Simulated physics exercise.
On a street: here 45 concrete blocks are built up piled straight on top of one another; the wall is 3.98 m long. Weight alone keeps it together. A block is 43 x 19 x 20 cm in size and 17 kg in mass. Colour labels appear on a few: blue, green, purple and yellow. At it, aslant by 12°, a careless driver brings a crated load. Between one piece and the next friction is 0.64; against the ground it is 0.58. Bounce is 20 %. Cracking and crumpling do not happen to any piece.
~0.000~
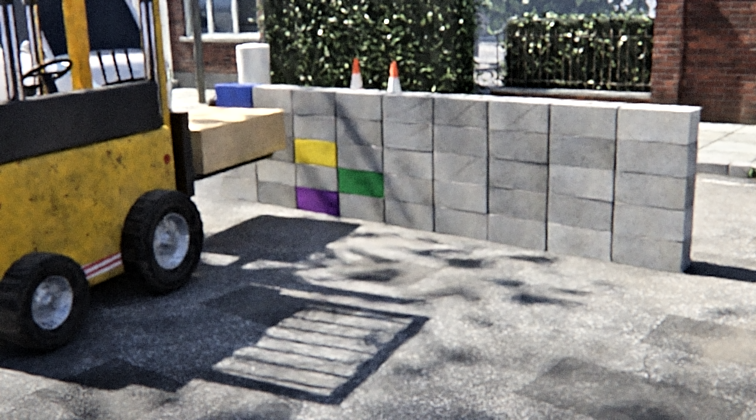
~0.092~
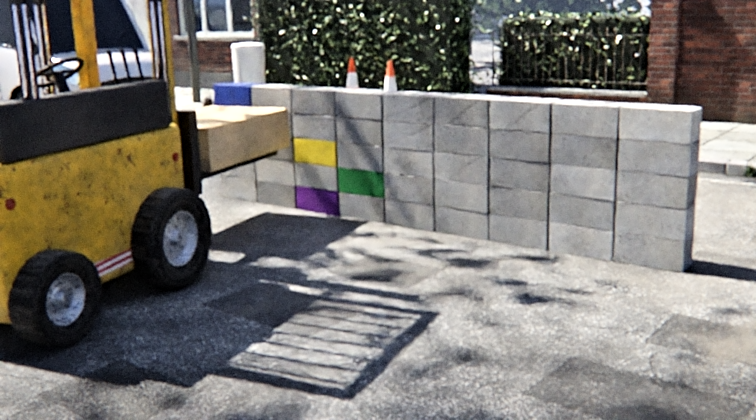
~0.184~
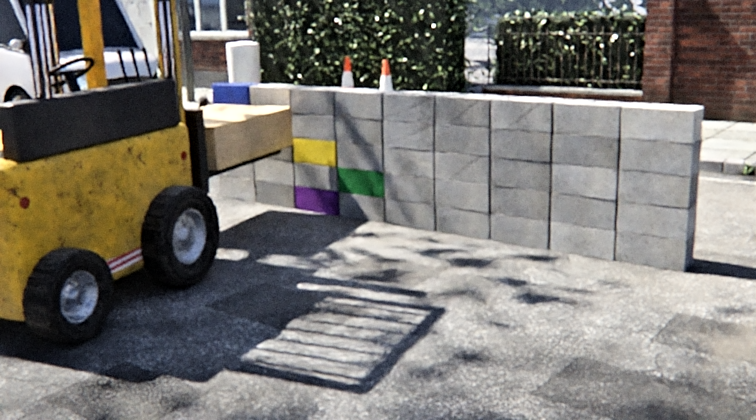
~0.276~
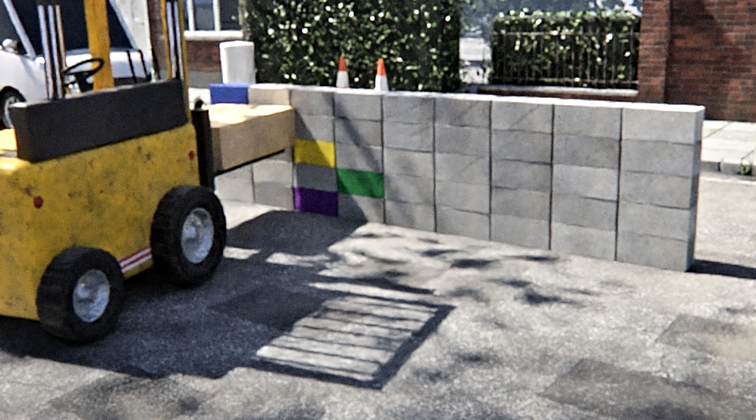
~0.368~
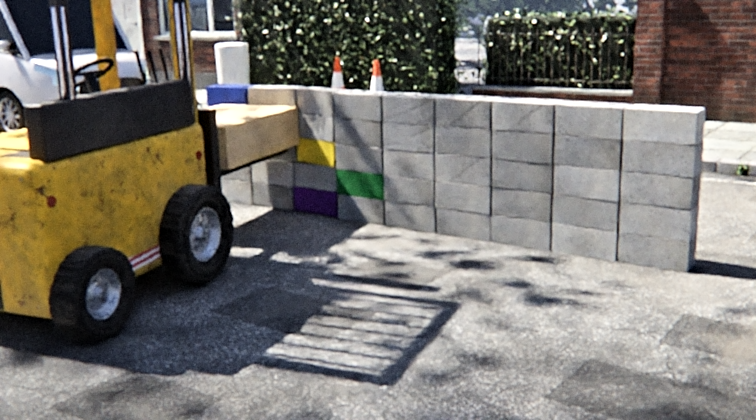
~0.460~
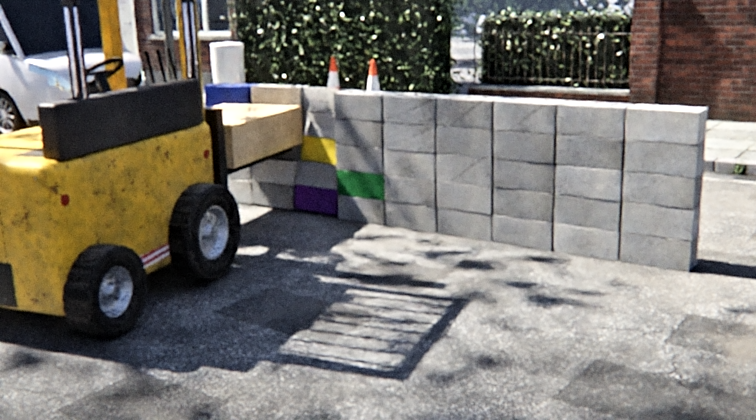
Yellow forklift carrying a crated load rolling right into a grey concrete block wall, slightly shifting and tilting blocks near its left end.
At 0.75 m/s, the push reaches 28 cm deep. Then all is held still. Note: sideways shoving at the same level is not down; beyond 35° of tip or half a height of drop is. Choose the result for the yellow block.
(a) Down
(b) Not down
a.
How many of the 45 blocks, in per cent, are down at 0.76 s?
By then 0 %.
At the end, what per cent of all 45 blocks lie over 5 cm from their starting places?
That comes to 35 in a hundred.
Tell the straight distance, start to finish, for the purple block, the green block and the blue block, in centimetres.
Net displacement, roughly: Purple ~ 20 cm, green ~ 0 cm, blue ~ 150 cm.
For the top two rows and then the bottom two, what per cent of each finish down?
30% and 30%.
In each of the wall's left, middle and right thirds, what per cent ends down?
I'd put it at 100 % left, 0 % middle and 0 % right.
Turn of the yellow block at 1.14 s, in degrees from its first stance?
Tilt: Approx. 90°.
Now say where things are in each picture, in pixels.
In the first picture (each place is the centre of the face we see best; the camera moves round a little), load (278, 127) 19 cm short of touching; yellow block (315, 153); blue block (233, 98); green block (361, 183); all as stacked.
Load (282, 125) 12 cm short of touching; yellow block (314, 152), in the second picture.
Load (286, 124) 49 mm short of touching; yellow block (314, 152), in the third picture.
Load (289, 124) 19 mm in; yellow block (313, 153), in the fourth picture.
Load (293, 124) 9 cm in; yellow block (315, 152) tilted 3°; purple block (315, 202) tilted 3°; steepest lean 3°, the block at (314, 177); 8 have shifted, in the fifth picture.
Load (296, 123) 16 cm in; yellow block (318, 150) tilted 9°; purple block (315, 200) tilted 9°; blue block (226, 98) moved 38 mm; 14 have shifted, in the sixth picture.
By 0.58 s, none of the 45 blocks down, 15 disturbed; yellow block tilted 17°; purple block tilted 17°.
By 0.76 s, 1 of the 45 blocks down; yellow block tilted 35°; purple block tilted 35°.
By 0.96 s, 15 of the 45 blocks down; yellow block tilted 69°, 26 cm lower; purple block tilted 70°.
By 1.14 s, 15 of the 45 blocks down; yellow block on its side; purple block on its side.
When it is over (1.7 s), 15 of the 45 blocks down; yellow block on its side; blue block on its side; purple block on its side. In pixels of the last frame, middles, yellow block near (373, 186), blue block near (316, 163).
